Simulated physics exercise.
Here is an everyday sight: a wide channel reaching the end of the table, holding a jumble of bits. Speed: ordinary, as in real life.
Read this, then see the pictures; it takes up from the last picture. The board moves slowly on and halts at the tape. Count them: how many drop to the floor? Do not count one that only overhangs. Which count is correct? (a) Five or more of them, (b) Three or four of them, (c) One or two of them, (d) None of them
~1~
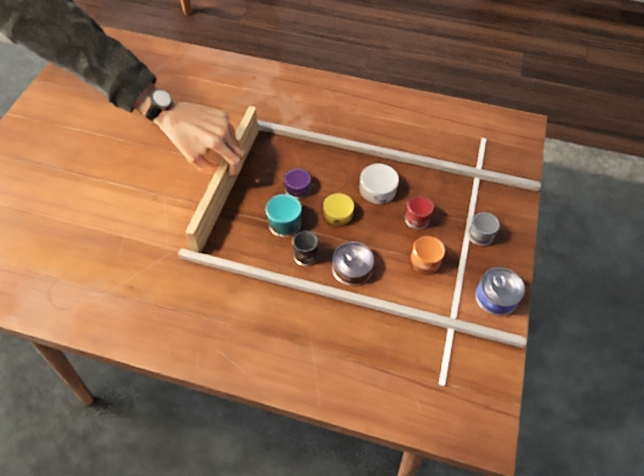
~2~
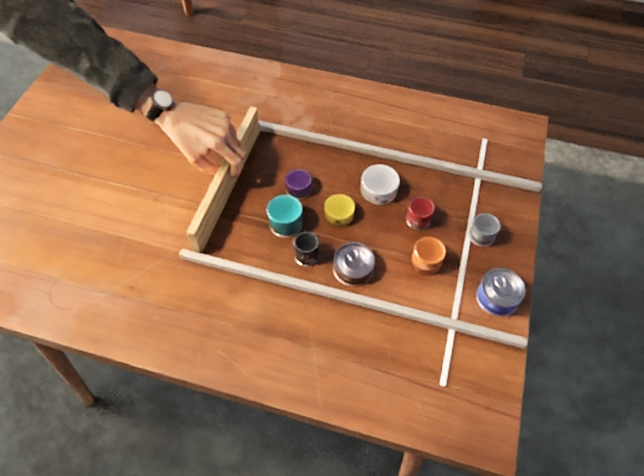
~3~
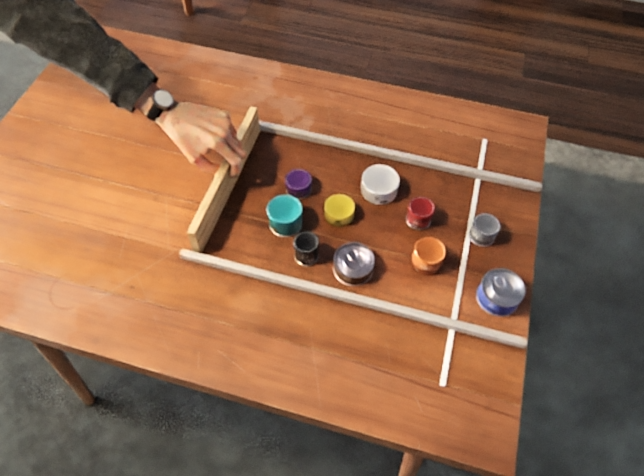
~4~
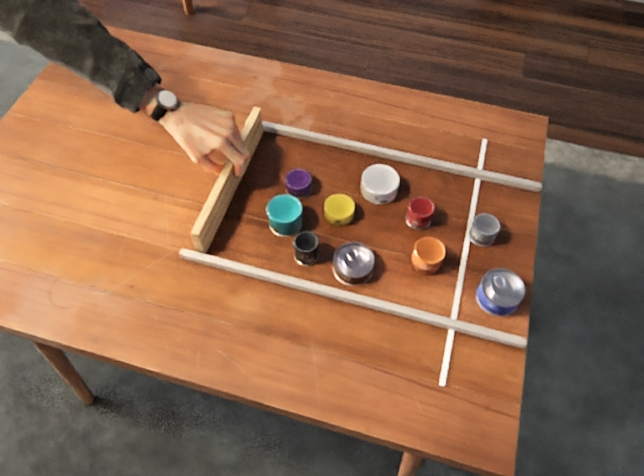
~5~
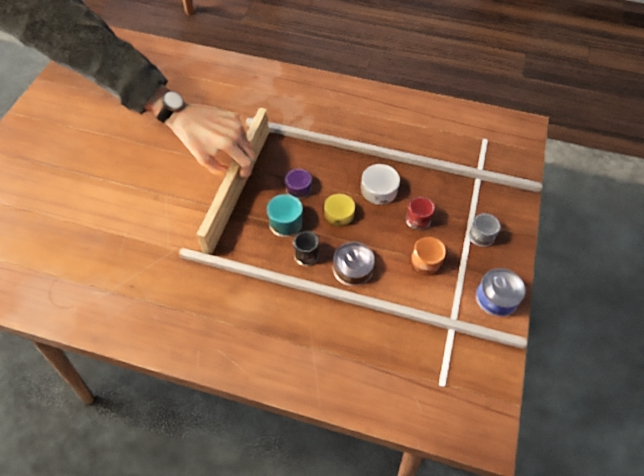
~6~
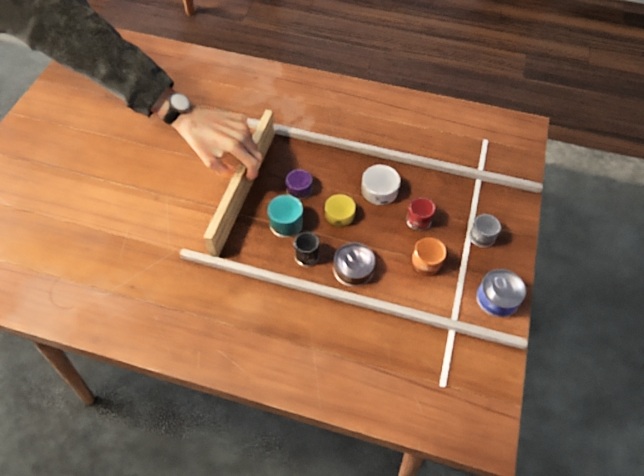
Answer: C.
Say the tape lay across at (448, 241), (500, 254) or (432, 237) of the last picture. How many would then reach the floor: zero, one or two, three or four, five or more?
Spot one gives not one, spot two gives more than four, spot three gives zero.
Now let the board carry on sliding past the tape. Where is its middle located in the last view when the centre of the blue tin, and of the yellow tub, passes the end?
Roughly (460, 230); roughly (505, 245).
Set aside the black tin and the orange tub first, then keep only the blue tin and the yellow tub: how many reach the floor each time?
0 and 0.
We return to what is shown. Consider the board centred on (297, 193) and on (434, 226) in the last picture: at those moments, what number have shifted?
Tally: First 2; then 10.
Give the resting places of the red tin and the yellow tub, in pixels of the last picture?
Roughly (512, 227) for the first and roughly (500, 252) for the second.
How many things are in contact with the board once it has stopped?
I count 4 of them.
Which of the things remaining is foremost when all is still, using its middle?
That's the grey tin.
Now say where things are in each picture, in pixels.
Blue tin (499, 292); grey tin (483, 229); orange tub (427, 256); board (226, 176); tape (466, 244), in the first frame.
Grey tin (484, 230); turquoise tin (285, 216), in the second frame.
Orange tub (428, 256); yellow tub (339, 211), in the third frame.
Blue tin (500, 292); board (231, 177), in the fourth frame.
Grey tin (484, 230); red tin (420, 213), in the fifth frame.
Blue tin (501, 293); grey tin (485, 231); orange tub (429, 257); board (243, 180); tape (467, 246), in the sixth frame.
Soon after, none off yet; blue tin at rest near (501, 293); grey tin at rest near (485, 231); orange tub at rest near (429, 257).
Then, none off yet; blue tin at rest near (501, 293); grey tin at rest near (485, 231); orange tub moving near (436, 258).
By the end, the number that fall off is one or two; fallen, blue tin.
